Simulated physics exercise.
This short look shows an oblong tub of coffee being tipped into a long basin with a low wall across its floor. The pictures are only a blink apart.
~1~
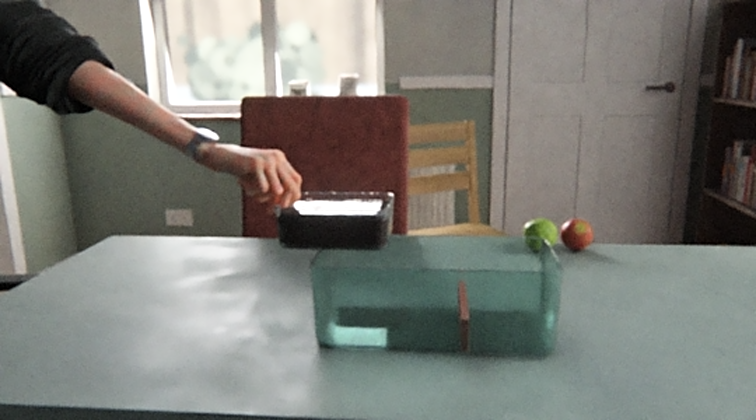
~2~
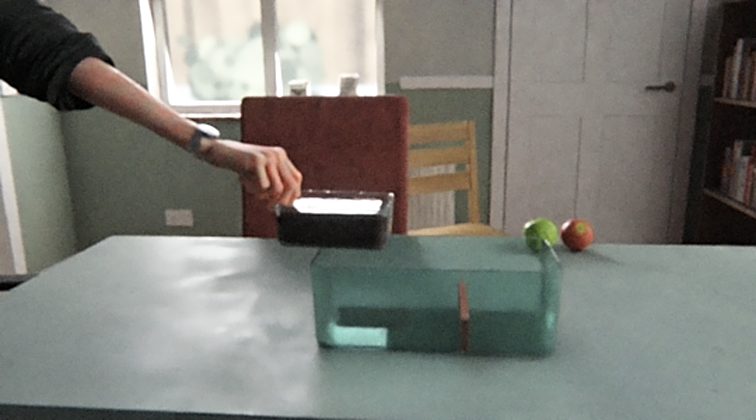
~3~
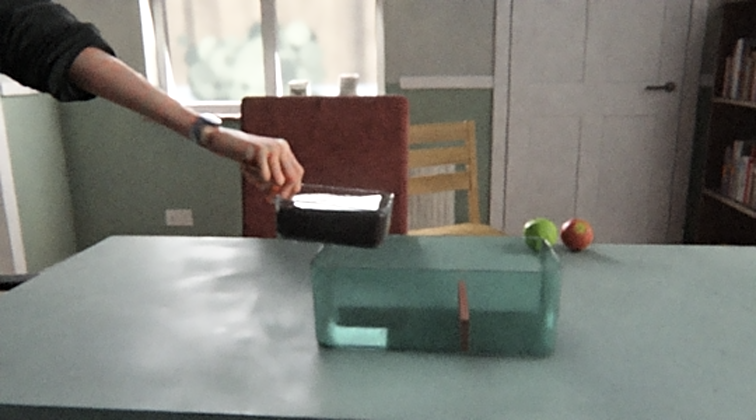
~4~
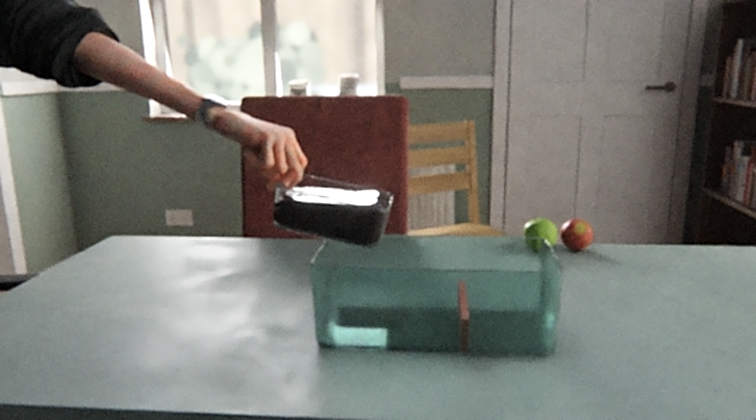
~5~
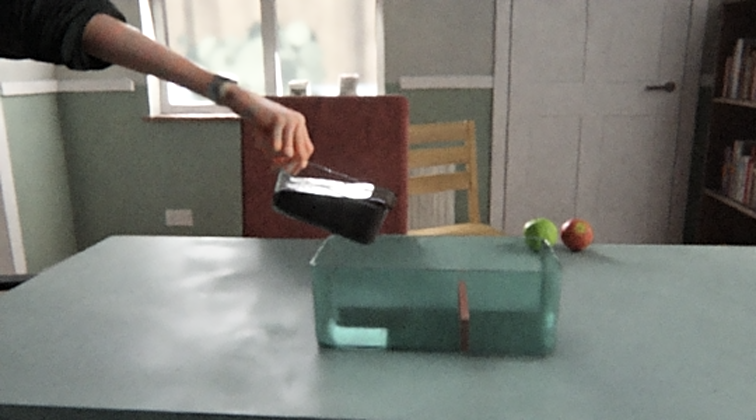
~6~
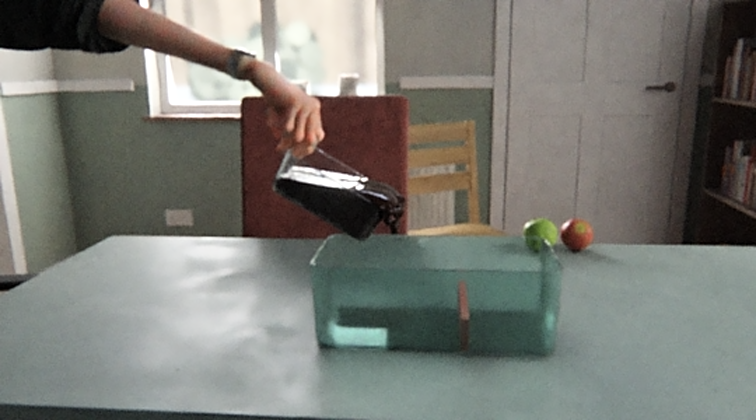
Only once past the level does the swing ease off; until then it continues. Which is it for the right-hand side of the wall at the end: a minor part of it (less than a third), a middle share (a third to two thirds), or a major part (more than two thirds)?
It holds a middle share.
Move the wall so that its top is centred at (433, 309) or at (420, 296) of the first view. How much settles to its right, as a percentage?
I'd expect near 75 percent the first time and near 90 percent the next.
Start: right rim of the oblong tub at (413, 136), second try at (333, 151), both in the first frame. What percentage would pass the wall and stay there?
First try: 75 percent; second try: 10 percent.
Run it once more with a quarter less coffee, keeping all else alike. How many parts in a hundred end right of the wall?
Near 35 in a hundred.
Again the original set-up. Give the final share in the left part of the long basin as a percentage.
I'd say close to 45 per cent.
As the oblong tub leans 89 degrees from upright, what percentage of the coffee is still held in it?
It works out to close to 10 percent.
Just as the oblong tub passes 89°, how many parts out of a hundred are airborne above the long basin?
Near 40 %.
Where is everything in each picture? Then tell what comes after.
In the first picture, it leans 0°; its right rim is at (391, 203); the coffee meets the walls at (286, 206) and (389, 207); the long basin's rim runs from (321, 250) to (554, 255); the wall's top is at (463, 299).
In the second picture, it leans 1°; its right rim is at (390, 203); the coffee meets the walls at (286, 205) and (390, 206).
In the third picture, it leans 5°; its right rim is at (390, 203); the coffee meets the walls at (286, 201) and (389, 203).
In the fourth picture, it leans 12°; its right rim is at (390, 203); the coffee meets the walls at (285, 194) and (390, 199).
In the fifth picture, it leans 20°; its right rim is at (390, 203); the coffee meets the walls at (283, 184) and (390, 196); 4 per cent is over the edge.
In the sixth picture, it leans 31°; its right rim is at (389, 204); the coffee meets the walls at (283, 173) and (381, 191); 10 per cent is over the edge.
A moment on, the oblong tub is tipped on its side and 12 per cent is still to pour, 28 is left of the wall and 22 right of it.
Next, the oblong tub is tipped right over and 1 per cent is still to pour, 39 is left of the wall and 53 right of it.
Then the oblong tub is tipped right over and 0 per cent is still to pour, 46 is left of the wall and 52 right of it.
Later the oblong tub is tipped right over and 0 per cent is still to pour, 46 is left of the wall and 52 right of it.
In the end 46 per cent lies left of the wall, 52 right of it and 2 outside.
